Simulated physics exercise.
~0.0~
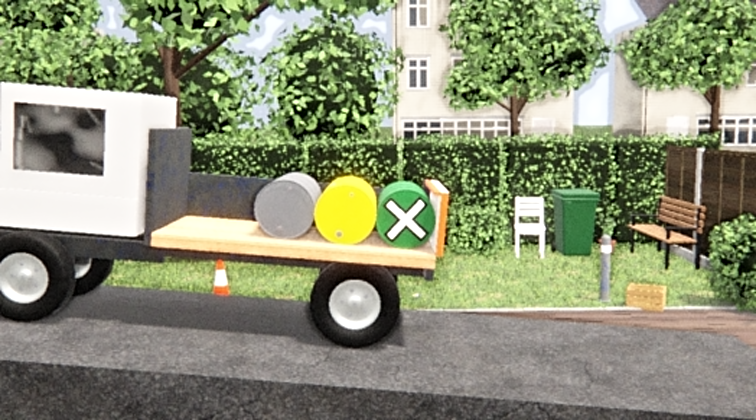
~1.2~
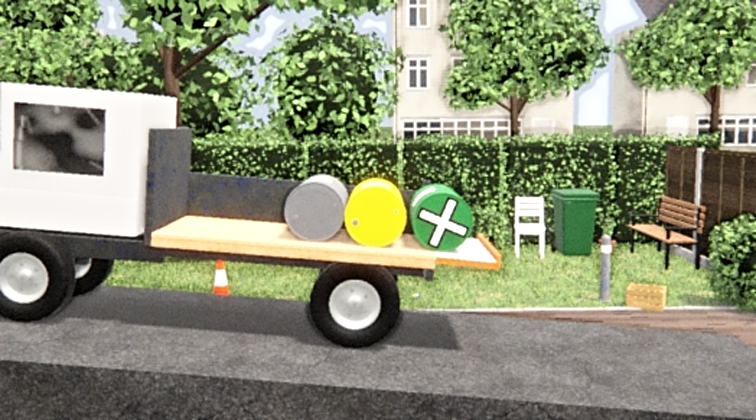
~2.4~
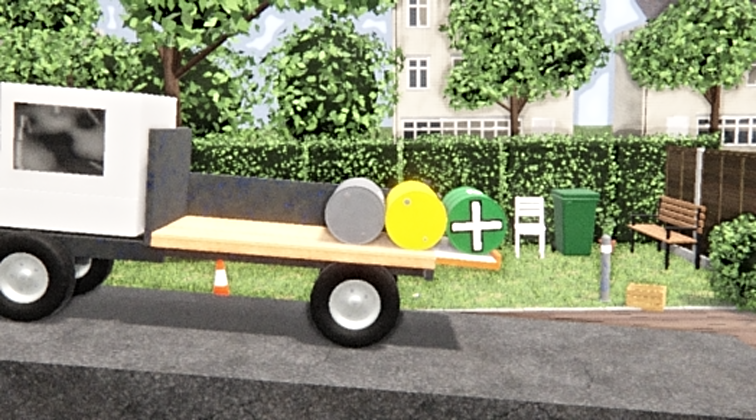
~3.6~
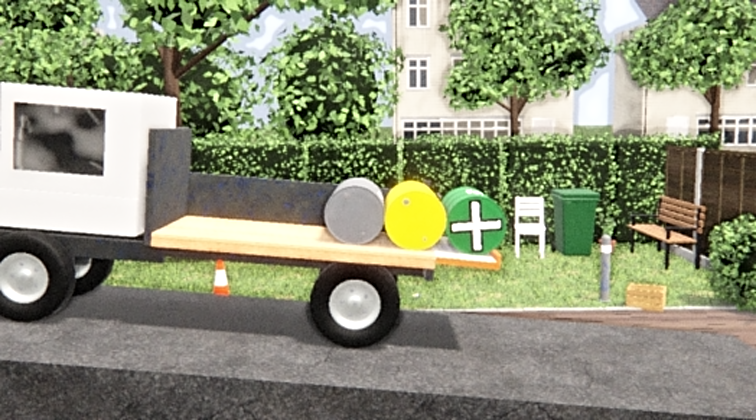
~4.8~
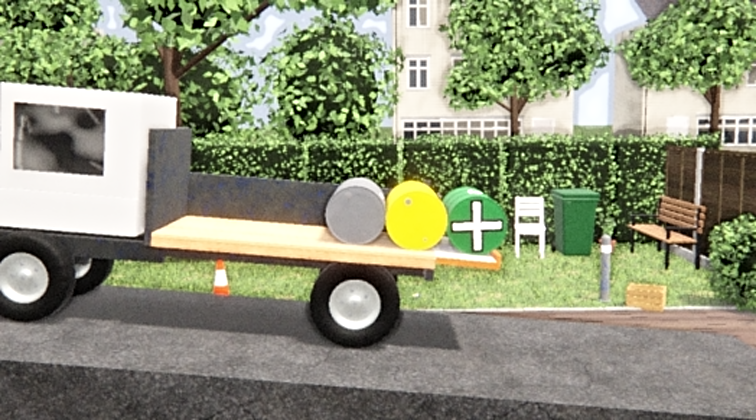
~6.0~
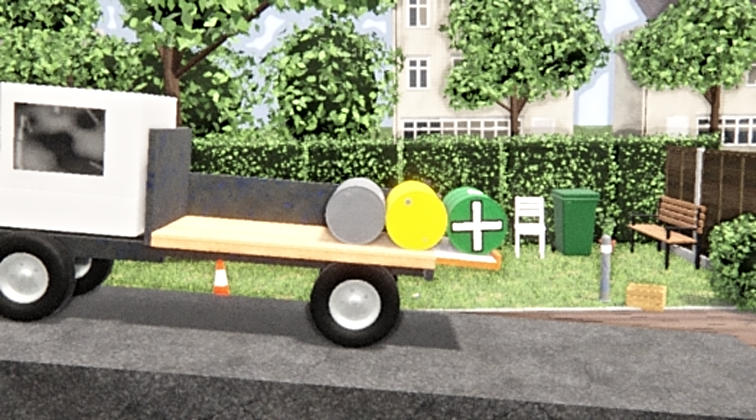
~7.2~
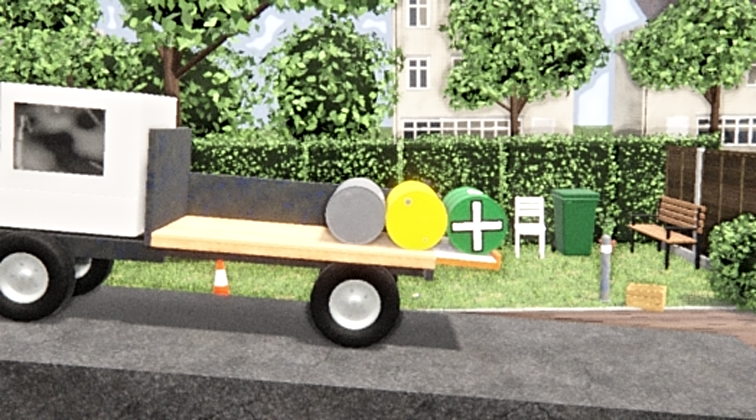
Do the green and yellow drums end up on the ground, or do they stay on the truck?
Neither one reaches the ground. The green drum comes to rest on the lowered tailgate, and the yellow one stays on the bed just behind it.
